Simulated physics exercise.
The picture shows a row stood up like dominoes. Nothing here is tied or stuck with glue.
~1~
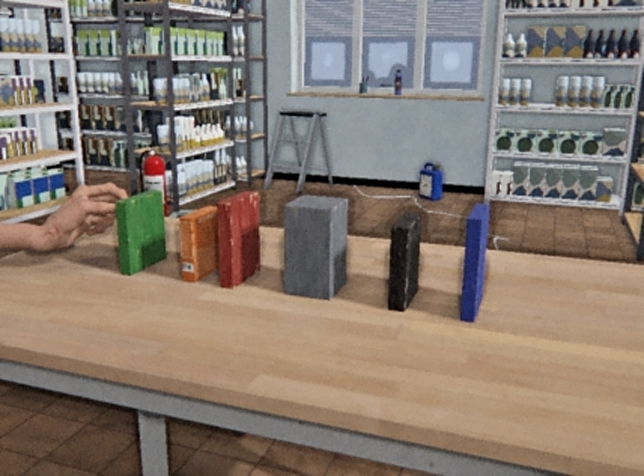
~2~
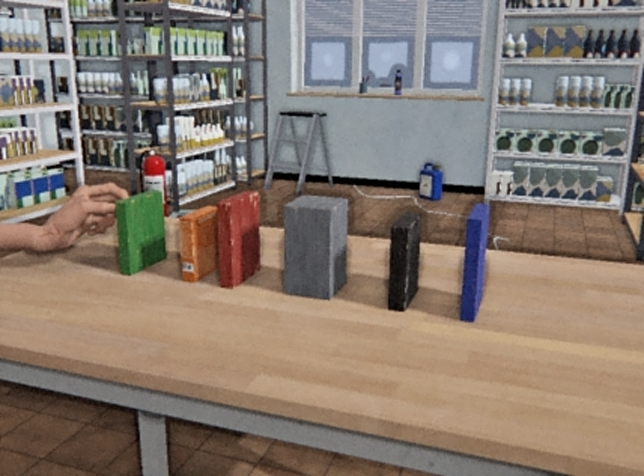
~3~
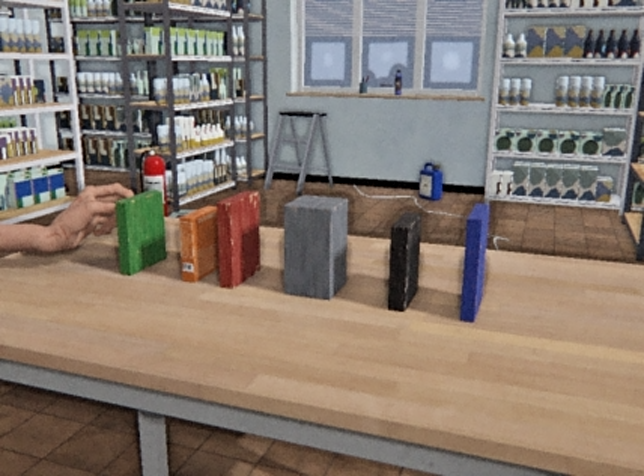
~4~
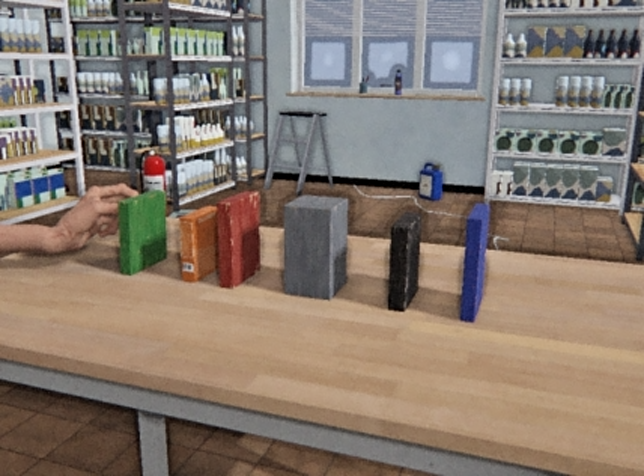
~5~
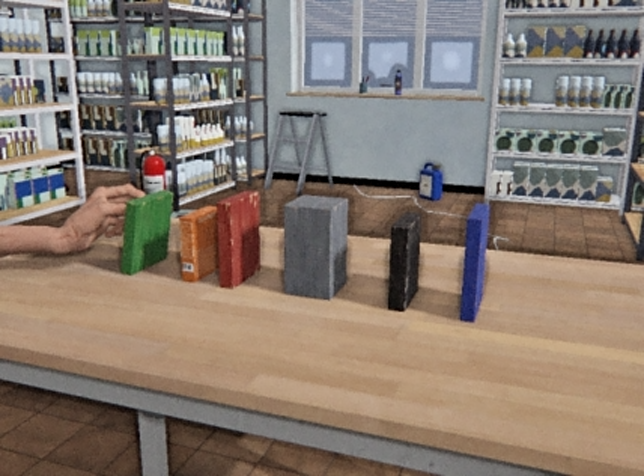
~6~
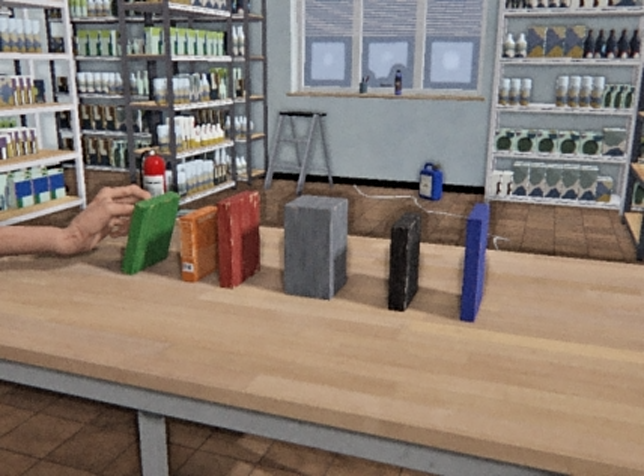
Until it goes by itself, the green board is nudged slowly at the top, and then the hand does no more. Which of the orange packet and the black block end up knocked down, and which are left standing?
The orange packet gets knocked down; the black block is left standing.
Then, 0.20 s on from there, green board 64° over; orange packet turned 24° from how it was put near (214, 245).
Then, 0.30 s on from there, green board 72° over; orange packet turned 36° from how it was put near (222, 247); red block turned 14° from how it was put.
Then, 0.40 s on from there, green board 76° over; orange packet turned 52° from how it was put near (230, 253); red block turned 37° from how it was put.
In the end, toppled on the table, orange packet and red block; the other 2 unmoved. At the end, from the last picture's camera, orange packet near (230, 254), black block near (405, 261).
